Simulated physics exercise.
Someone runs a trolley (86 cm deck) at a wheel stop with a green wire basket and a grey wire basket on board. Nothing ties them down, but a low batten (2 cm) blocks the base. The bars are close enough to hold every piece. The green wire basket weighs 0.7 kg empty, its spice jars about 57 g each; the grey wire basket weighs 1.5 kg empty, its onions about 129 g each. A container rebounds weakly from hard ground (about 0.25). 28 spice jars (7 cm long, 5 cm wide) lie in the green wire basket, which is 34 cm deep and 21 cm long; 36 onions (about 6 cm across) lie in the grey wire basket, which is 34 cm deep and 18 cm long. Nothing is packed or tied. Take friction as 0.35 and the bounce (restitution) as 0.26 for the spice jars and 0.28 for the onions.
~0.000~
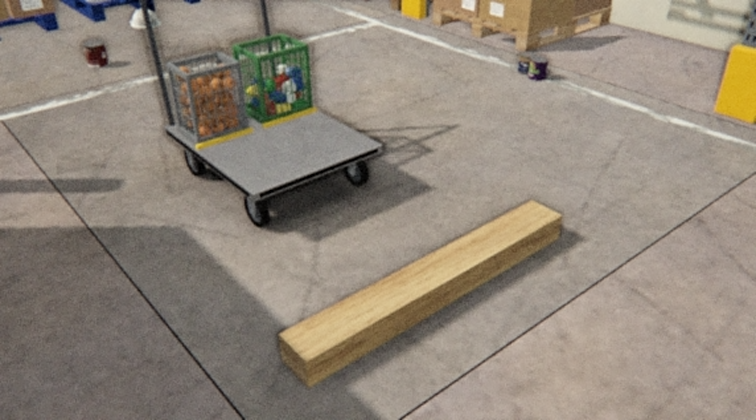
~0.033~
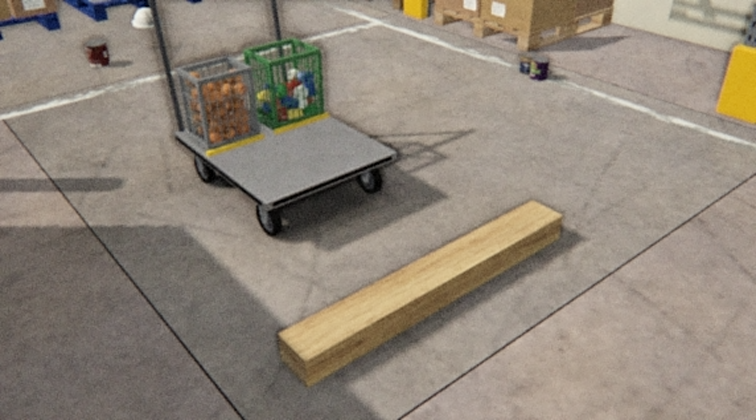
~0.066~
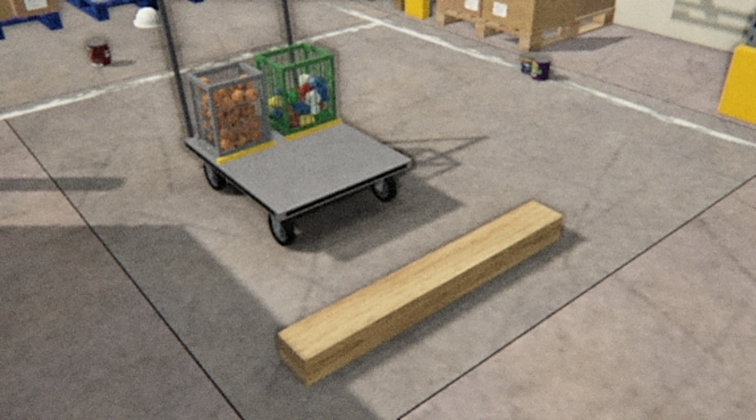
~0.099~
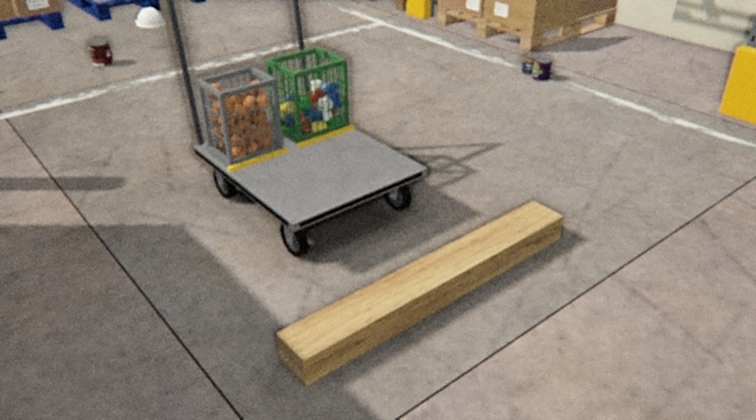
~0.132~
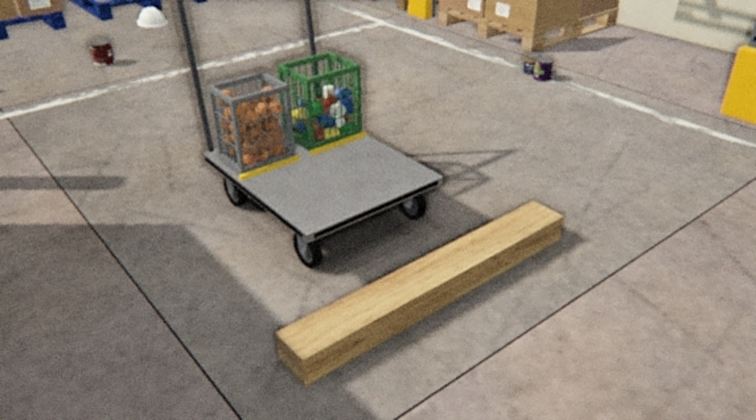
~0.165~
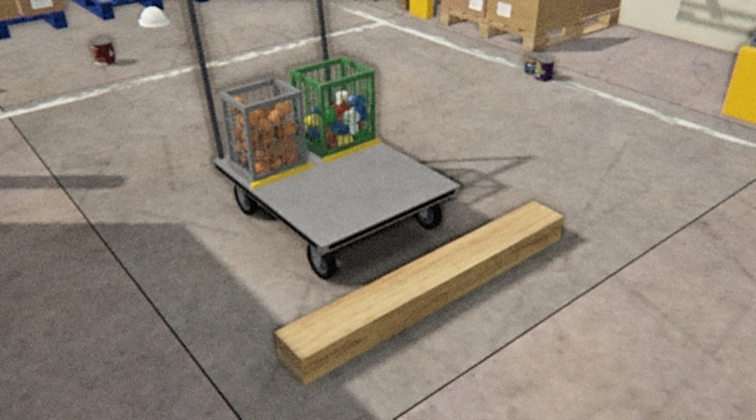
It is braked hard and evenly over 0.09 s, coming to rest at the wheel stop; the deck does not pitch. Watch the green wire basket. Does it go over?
In the end the green wire basket falls over.
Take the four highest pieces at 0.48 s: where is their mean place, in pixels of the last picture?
Near (376, 129).
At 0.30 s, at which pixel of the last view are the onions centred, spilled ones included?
Around (305, 152).
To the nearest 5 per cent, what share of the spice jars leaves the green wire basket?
Some 40 per cent of them.
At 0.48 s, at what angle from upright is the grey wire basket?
About 95°.
After 0.18 s, it starts to lose speed.
After 0.30 s, the green wire basket leans 24° with 0 of 28 out and the grey wire basket leans 35° with 0 of 36 out.
After 0.48 s, the green wire basket is down with 0 of 28 out and the grey wire basket is down with 11 of 36 out.
After 0.78 s, the green wire basket is down with 8 of 28 out and the grey wire basket is down with 22 of 36 out.
When it is over (at 1.41 s), the green wire basket is down with 11 of 28 out and the grey wire basket is down with 28 of 36 out. Greatest lean of the green wire basket, 94°.
